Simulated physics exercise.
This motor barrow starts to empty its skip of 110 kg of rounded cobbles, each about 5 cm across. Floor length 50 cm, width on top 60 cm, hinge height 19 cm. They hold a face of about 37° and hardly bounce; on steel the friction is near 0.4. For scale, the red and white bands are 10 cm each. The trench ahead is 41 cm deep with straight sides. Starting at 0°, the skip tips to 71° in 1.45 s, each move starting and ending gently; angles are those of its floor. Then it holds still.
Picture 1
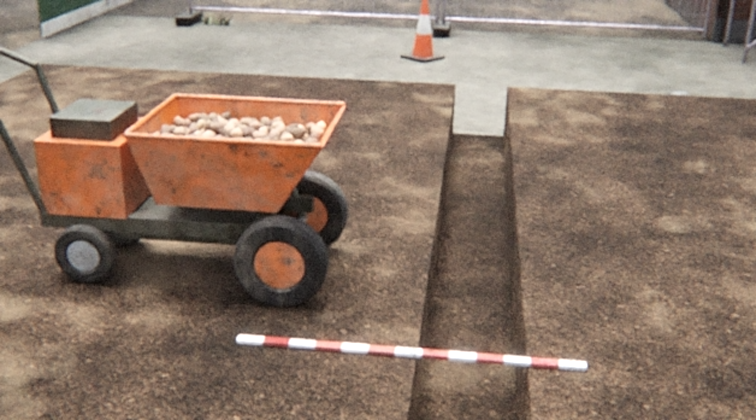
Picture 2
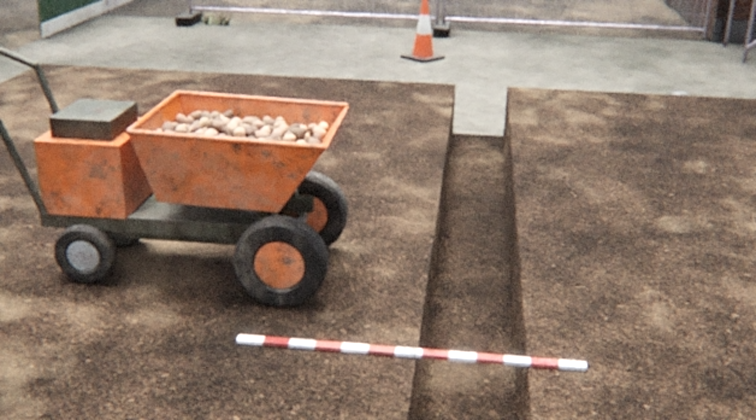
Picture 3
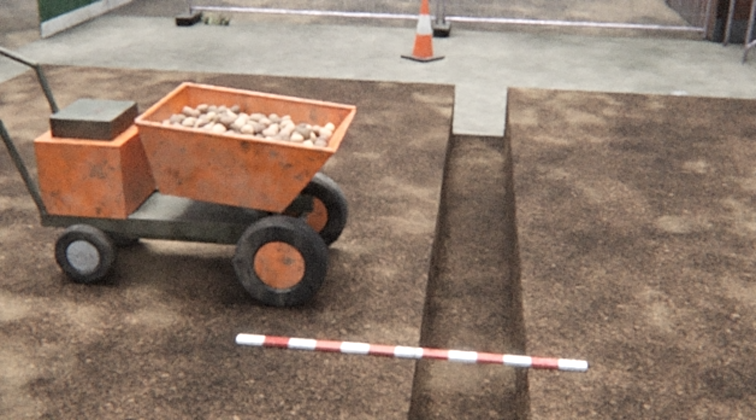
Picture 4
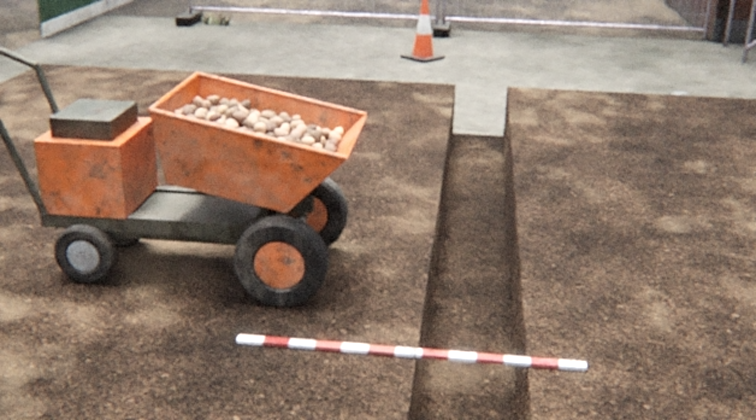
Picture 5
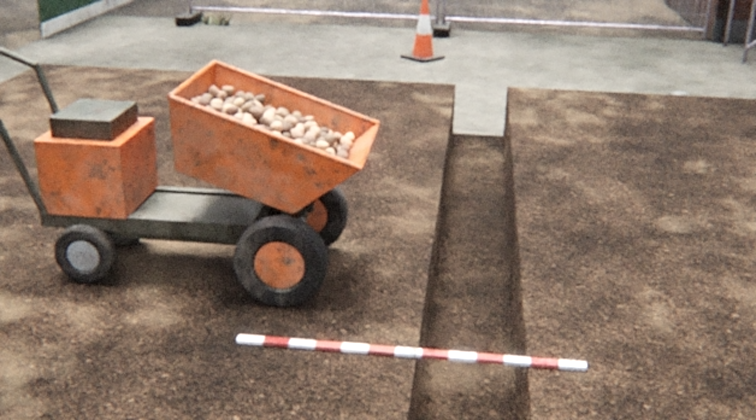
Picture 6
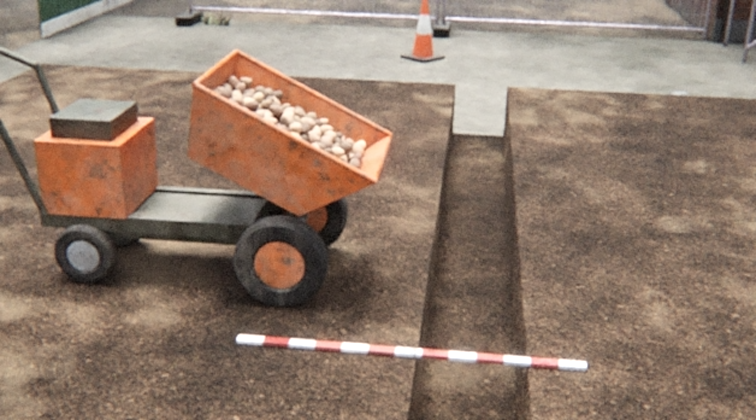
At the start, an orange motor barrow stands on brown soil left of a narrow trench, its skip of rounded cobbles level behind a red and white pole. The skip then tilts gradually, its rear rising and its front lip dipping toward the right, until it slopes clearly with the stones still inside.
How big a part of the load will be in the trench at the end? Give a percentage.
Roughly 100 per cent ends in the trench.
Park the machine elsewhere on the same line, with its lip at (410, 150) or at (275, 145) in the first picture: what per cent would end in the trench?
Near 55 per cent from the first place, 55 from the second.
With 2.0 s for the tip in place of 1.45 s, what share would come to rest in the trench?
In that case some 100 per cent.
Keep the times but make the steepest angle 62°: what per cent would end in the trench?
It would be near 60 per cent.
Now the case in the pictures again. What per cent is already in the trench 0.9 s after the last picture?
About 30 per cent by then.
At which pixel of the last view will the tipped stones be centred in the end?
Near (467, 355).
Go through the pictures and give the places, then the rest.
In the first picture, lip at (321, 146), floor tilted 0°, highest stones at (241, 126).
In the second picture, the skip is at 1°, its lip at (324, 148); the top of the load is at (229, 123).
In the third picture, lip at (333, 151), floor tilted 5°, highest stones at (232, 119).
In the fourth picture, the skip is at 11°, its lip at (346, 158); the top of the load is at (216, 107).
In the fifth picture, lip at (360, 168), floor tilted 18°, highest stones at (227, 98).
In the sixth picture, the skip is at 26°, its lip at (375, 182); the top of the load is at (240, 91).
Then, 0.5 s after the last picture the floor is at 60°, 100 % in the skip; the foremost stones are at (416, 221).
Then, 0.9 s after the last picture the floor is at 71°, 69 % in the skip, 1 % short of the trench, 30 % in the trench; the foremost stones are at (510, 355).
Then, 1.3 s after the last picture the floor is at 71°, 41 % in the skip, 59 % in the trench; the foremost stones are at (511, 364).
Then, 3.2 s after the last picture the floor is at 71°, 0 % in the skip, 100 % in the trench; the foremost stones are at (511, 380).
